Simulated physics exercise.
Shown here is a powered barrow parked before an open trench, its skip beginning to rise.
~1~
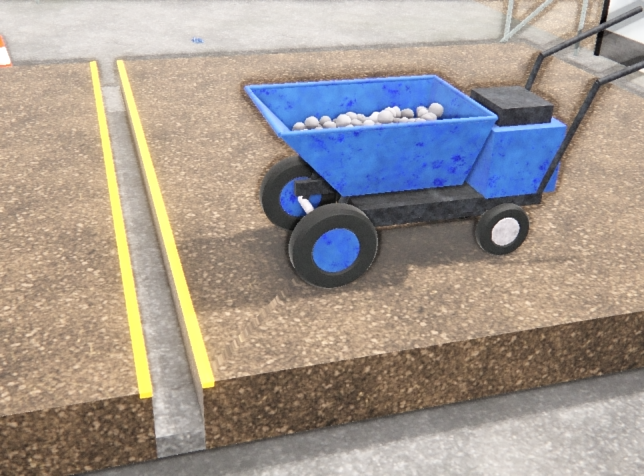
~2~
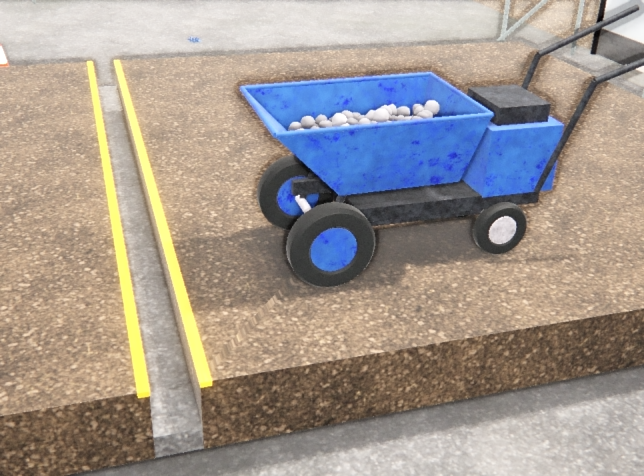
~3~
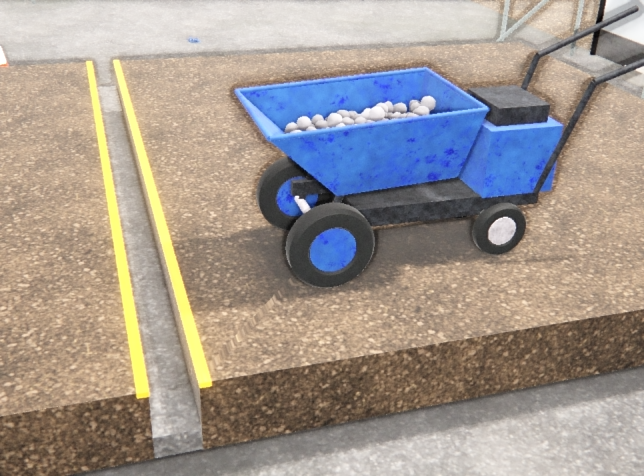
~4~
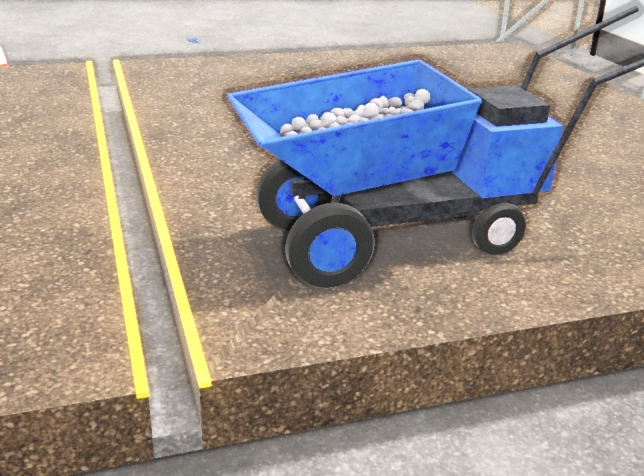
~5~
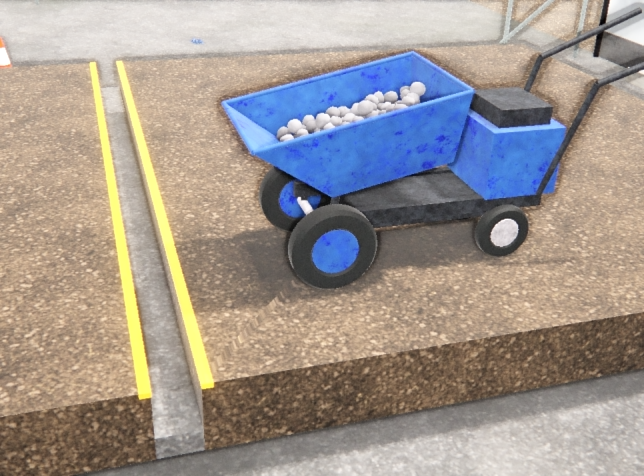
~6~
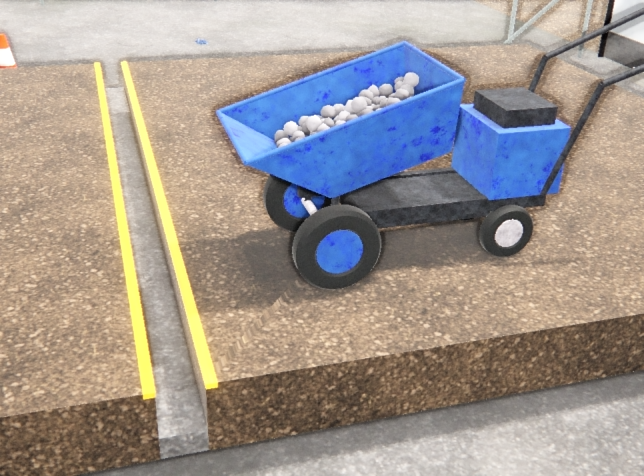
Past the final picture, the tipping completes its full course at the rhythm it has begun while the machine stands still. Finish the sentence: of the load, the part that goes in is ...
The majority.
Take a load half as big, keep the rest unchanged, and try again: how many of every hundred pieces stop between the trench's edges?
Something near 90 percent of it.
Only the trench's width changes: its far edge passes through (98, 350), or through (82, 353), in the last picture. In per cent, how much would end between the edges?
You'd get 90 % in the first case and 100 % in the second.
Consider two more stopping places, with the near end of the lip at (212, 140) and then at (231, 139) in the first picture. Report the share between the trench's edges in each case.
0 and 10 percent, in that order.
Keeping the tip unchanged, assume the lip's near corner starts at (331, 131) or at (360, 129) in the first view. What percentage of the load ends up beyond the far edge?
In order: 0 % and 0 %.
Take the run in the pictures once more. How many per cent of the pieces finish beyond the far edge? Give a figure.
Estimate: Some 10 percent.
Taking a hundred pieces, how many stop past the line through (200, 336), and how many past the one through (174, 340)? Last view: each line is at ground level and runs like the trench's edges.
First roughly 80 percent, then 50 percent.
Soon after the last picture, skip tipped steeply; all in the skip.
A little later, skip tipped steeply; most in the skip; a stray few short of the trench; about a quarter in or heaped over the trench; a stray few beyond it; a stray few falling.
Later still, skip tipped right over; a small part in the skip; a small part short of the trench; about two thirds in or heaped over the trench; a small part beyond it.
At rest, skip tipped right over; a small part in the skip; a small part short of the trench; about two thirds in or heaped over the trench; a small part beyond it.
